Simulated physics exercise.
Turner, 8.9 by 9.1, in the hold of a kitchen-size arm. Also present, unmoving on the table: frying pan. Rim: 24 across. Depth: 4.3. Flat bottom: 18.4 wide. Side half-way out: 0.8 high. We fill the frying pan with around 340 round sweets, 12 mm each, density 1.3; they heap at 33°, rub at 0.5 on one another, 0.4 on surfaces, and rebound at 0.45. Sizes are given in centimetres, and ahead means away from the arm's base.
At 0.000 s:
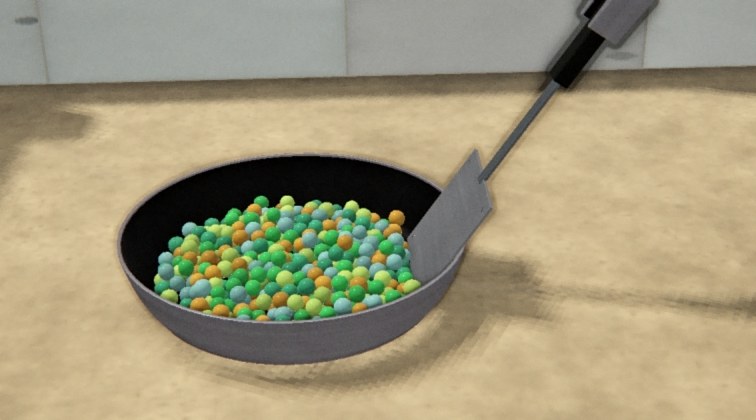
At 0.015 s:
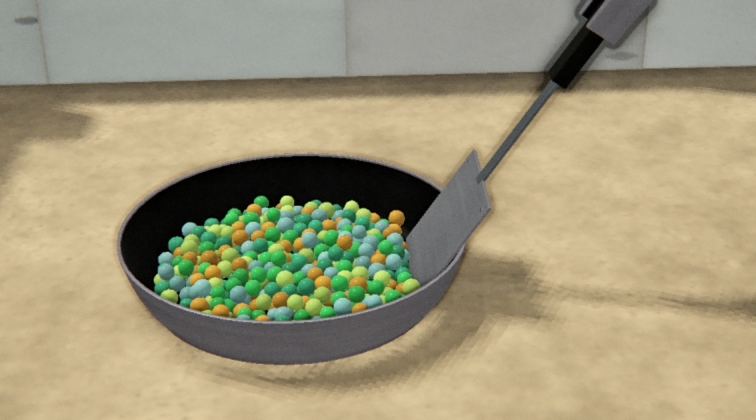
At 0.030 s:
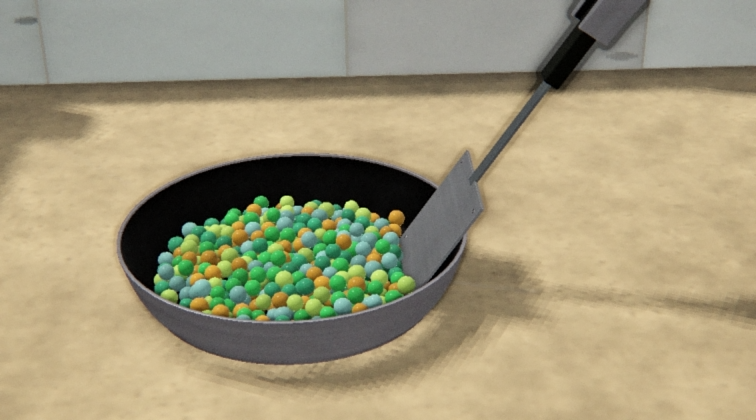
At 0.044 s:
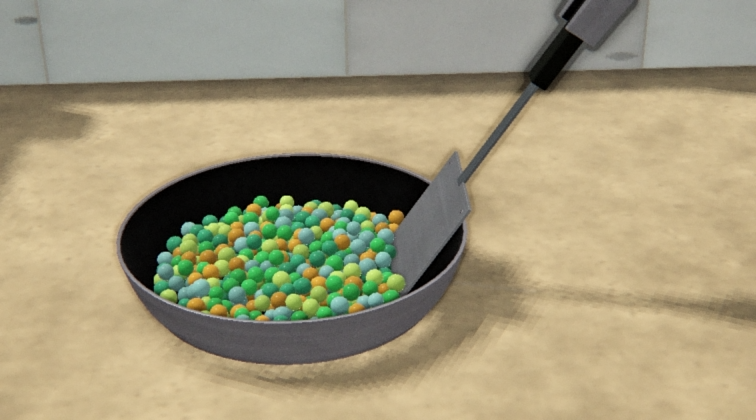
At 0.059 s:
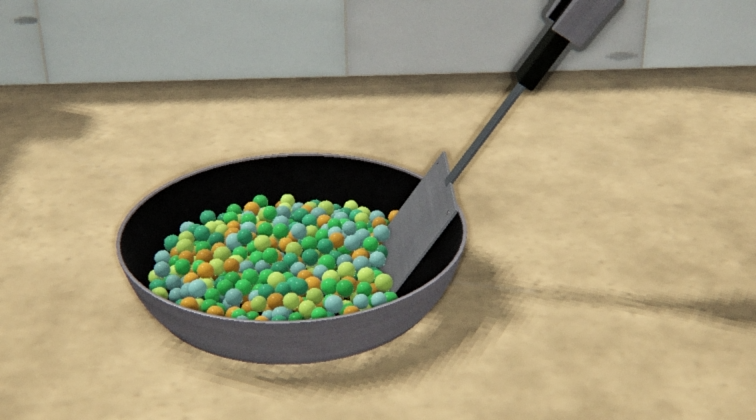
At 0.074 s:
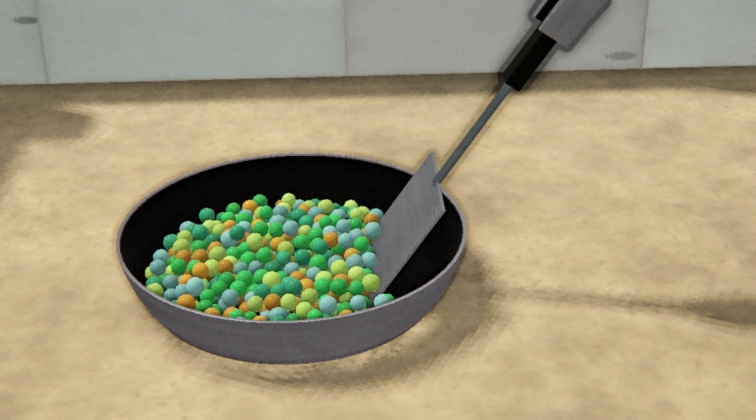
On a sandy-coloured tabletop, a dark frying pan sits still, filled with green, blue, yellow and orange balls, while a grey turner slants into its right side. The turner slides slowly a short way left, pressing the heap, and the balls beside it shift slightly leftward, leaving bare pan behind the blade.
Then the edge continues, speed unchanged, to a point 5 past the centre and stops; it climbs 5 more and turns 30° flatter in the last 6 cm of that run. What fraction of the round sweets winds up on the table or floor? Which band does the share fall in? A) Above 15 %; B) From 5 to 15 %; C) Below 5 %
(C) Below 5 %.
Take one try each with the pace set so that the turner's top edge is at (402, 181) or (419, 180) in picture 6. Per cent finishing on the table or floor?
Near 10 per cent in the first try and near 10 per cent in the second.
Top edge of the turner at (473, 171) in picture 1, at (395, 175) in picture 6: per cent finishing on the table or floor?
It works out to about 10 %, more or less.
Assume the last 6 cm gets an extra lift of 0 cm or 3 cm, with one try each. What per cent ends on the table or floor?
First try around 0 percent, second try around 0 percent.
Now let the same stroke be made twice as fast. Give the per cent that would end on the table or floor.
10 per cent, about.
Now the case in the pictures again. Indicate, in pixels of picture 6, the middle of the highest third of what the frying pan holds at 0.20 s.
The middle sits at approx. (243, 242).
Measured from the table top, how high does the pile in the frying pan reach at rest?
It reaches around 5.0 cm.
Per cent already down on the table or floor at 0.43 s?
I'd put it at around 2 per cent.
By 0.14 s, sloping 56°, highest piece 4 above the table; 345 in the frying pan.
By 0.20 s, sloping 41°, highest piece 6 above the table; 345 in the frying pan.
By 0.43 s, sloping 26°, highest piece 5 above the table; 341 in the frying pan, 4 on the table or floor.
By 1.48 s, sloping 26°, highest piece 5 above the table; 341 in the frying pan, 4 on the table or floor.
Final count, 341 in the frying pan, 4 on the table or floor. That is 1 % on the table or floor.
